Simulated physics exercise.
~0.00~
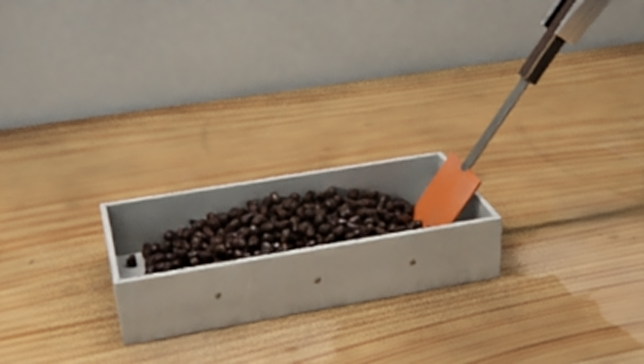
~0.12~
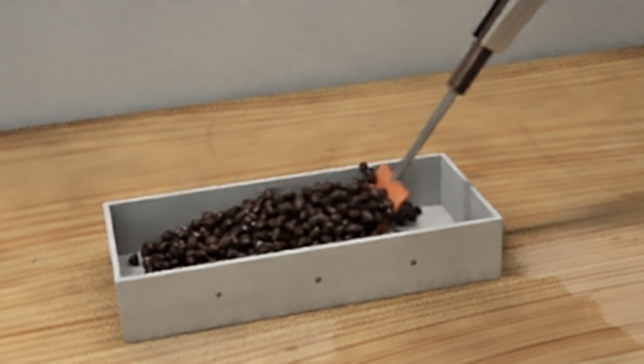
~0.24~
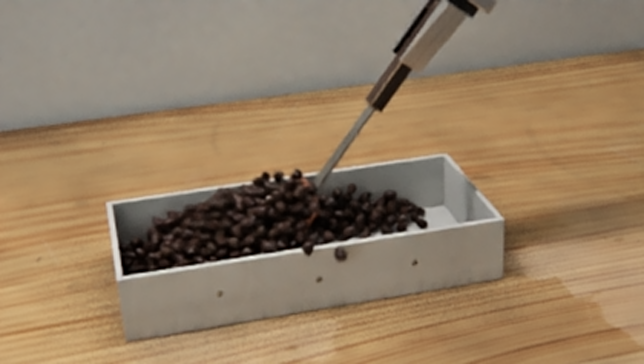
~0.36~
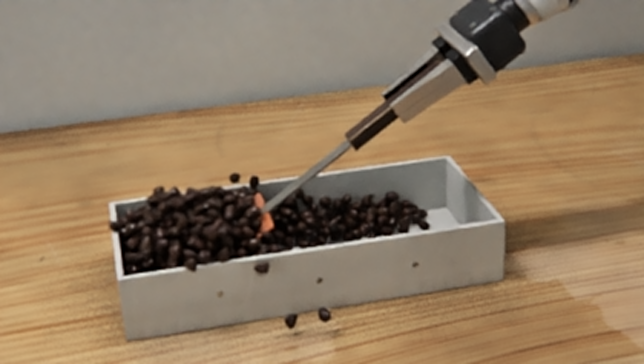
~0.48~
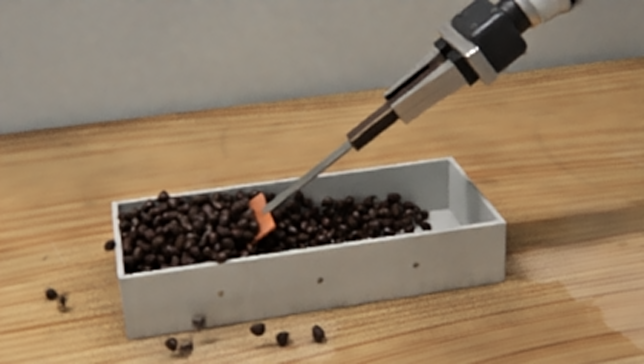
On a wooden table top, a robot arm pushed an orange spatula leftward through dark dried beans in a grey trough, heaping them toward the left end, and a few tumbled over the sides onto the table while most stayed inside.
